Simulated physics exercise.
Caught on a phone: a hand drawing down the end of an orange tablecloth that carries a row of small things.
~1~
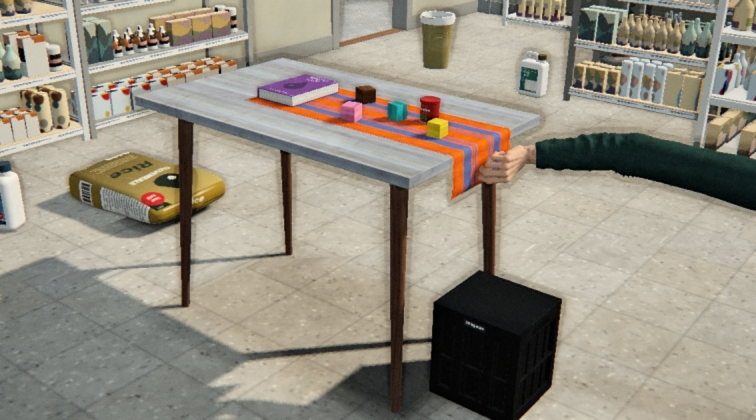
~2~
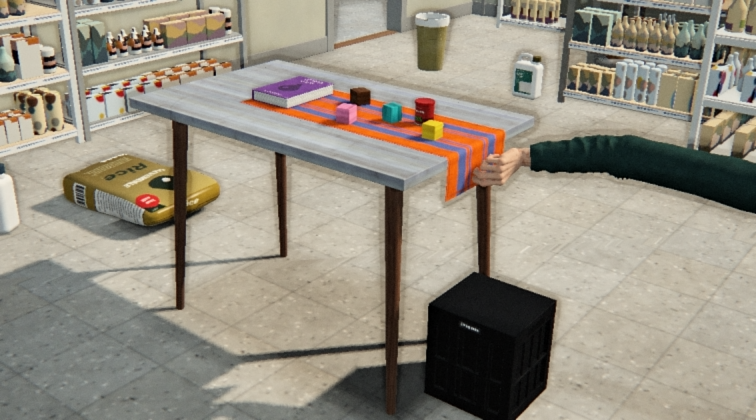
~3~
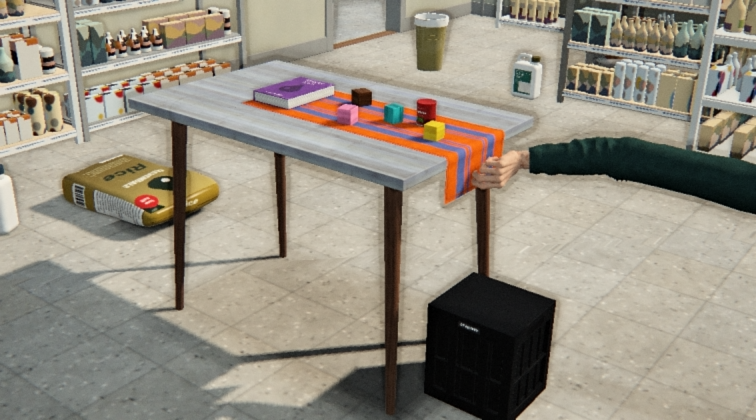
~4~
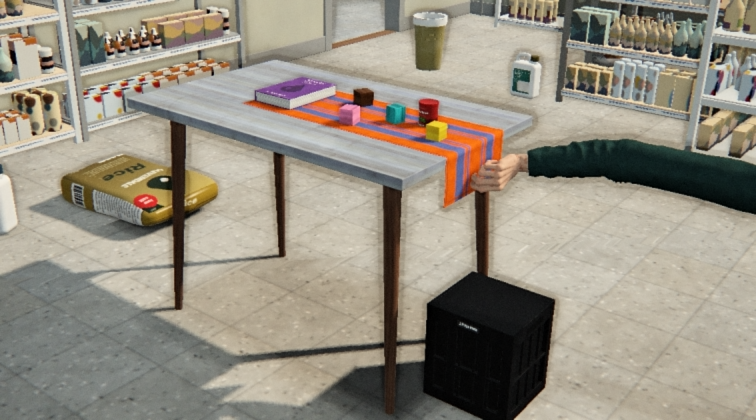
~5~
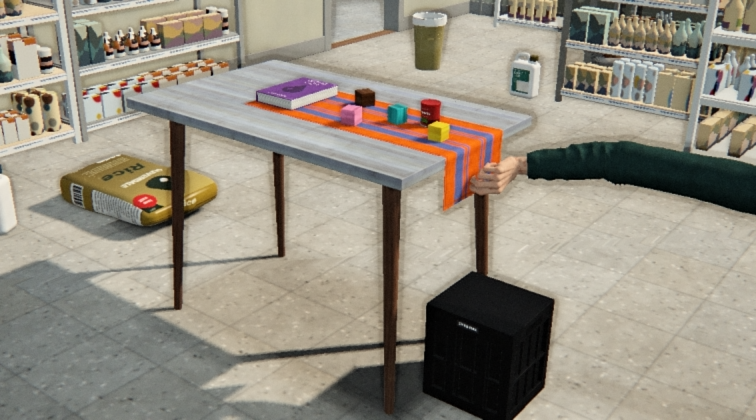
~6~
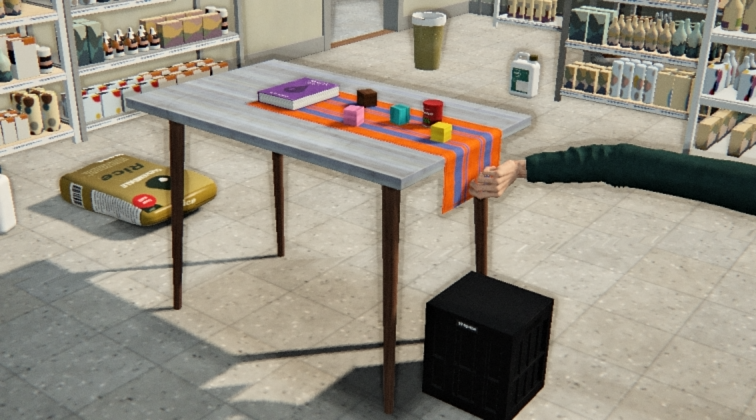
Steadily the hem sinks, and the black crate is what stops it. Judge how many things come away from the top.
Three things come off.
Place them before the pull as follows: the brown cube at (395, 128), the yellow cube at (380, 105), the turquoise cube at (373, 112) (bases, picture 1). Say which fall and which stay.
The brown cube would end up off, the yellow cube would stay in place, the turquoise cube would stay in place.
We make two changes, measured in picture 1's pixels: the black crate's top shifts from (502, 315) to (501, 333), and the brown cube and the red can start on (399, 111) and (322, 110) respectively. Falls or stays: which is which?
Brown cube: Lost; red can: Safe.
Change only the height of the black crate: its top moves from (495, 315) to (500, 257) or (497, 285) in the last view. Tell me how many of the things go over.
That would be 1 and 2.
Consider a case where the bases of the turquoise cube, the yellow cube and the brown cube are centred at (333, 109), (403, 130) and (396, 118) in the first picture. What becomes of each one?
Outcome: The turquoise cube is still in place, the yellow cube is gone, the brown cube is gone.
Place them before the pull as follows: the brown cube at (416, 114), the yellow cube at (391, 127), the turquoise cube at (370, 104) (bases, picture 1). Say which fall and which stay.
The brown cube is carried off; the yellow cube is carried off; the turquoise cube holds on.
Early on, hem near (471, 223); all still up.
Midway, hem near (470, 263); yellow cube and red can gone.
Near the end, hem on the crate; yellow cube, red can and turquoise cube gone.
Finally, hem on the crate; yellow cube, red can and turquoise cube gone. It carries off three.
